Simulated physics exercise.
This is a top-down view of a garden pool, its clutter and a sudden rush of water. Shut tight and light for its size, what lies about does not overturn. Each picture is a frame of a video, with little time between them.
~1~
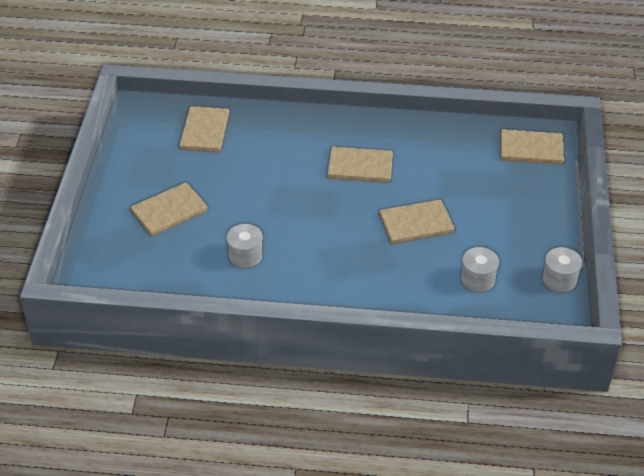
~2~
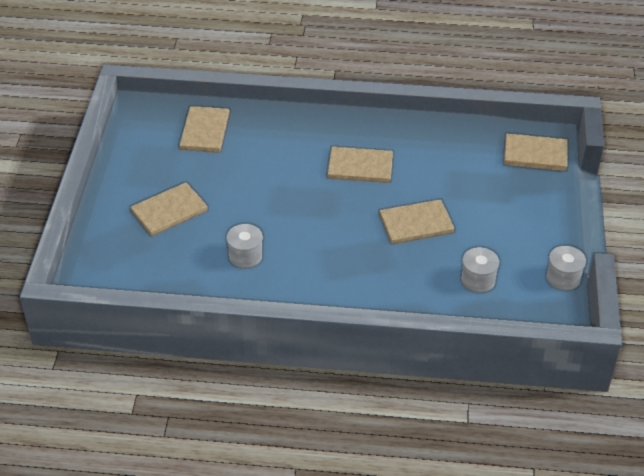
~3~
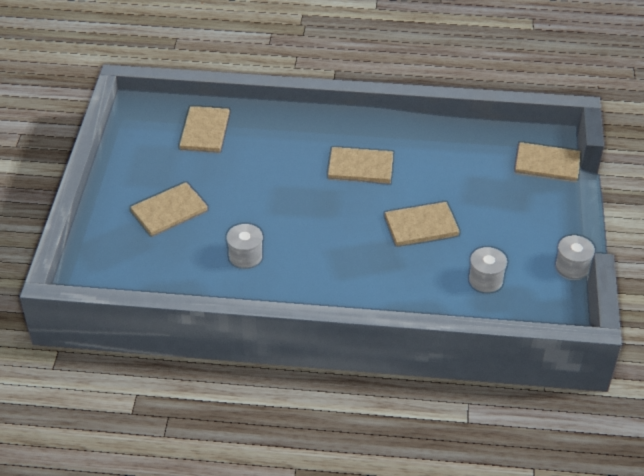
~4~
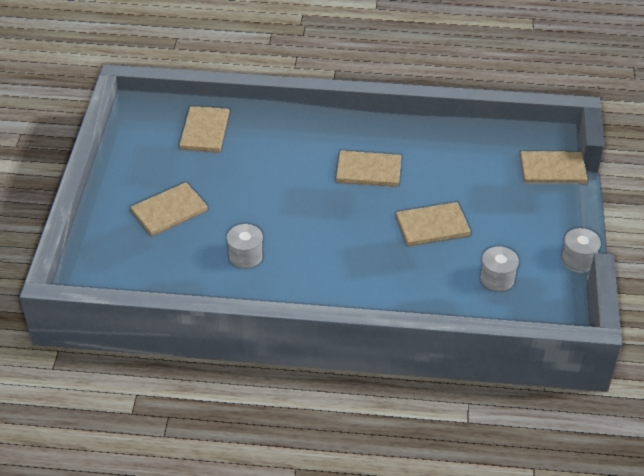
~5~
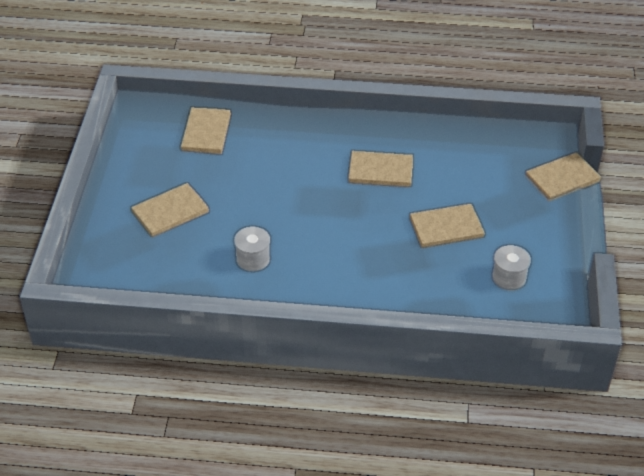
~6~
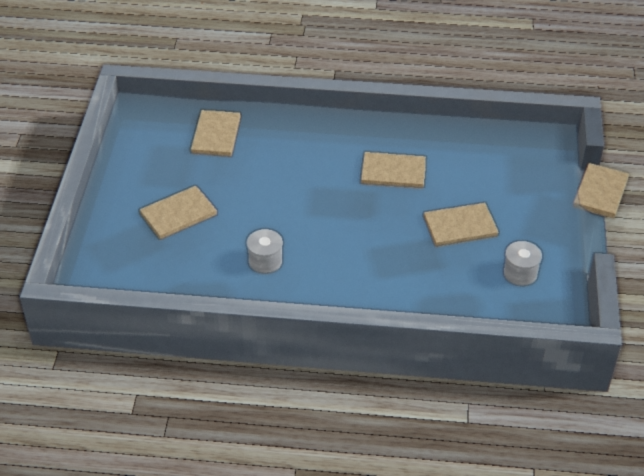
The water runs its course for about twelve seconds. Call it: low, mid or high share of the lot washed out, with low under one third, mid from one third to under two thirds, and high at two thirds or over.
Mid.
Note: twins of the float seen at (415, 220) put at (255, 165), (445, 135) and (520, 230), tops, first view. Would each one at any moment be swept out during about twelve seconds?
Remains, exits, exits.
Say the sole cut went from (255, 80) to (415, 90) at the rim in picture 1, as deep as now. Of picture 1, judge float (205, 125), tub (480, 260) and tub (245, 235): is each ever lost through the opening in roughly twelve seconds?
Looking at them in turn, number one is flushed away, number two is held back, and number three is held back.
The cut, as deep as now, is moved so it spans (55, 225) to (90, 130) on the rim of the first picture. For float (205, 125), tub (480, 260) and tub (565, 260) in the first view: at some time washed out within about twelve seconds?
Lab note - object 1: Escaped; object 2: Retained; object 3: Retained.
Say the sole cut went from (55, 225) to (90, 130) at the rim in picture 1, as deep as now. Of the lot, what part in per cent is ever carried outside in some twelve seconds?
40 per cent.
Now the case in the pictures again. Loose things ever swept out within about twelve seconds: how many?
It comes out at 5.
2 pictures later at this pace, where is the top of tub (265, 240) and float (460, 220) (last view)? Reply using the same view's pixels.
My guess: Roughly (290, 244), then roughly (489, 224).
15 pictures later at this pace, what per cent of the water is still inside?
68 %.
A moment on, 2 of 8 are out; 6 afloat.
Next, 3 of 8 are out; 5 afloat.
Later, 4 of 8 are out; 4 afloat.
In the end, 5 of 8 are out; 3 afloat.
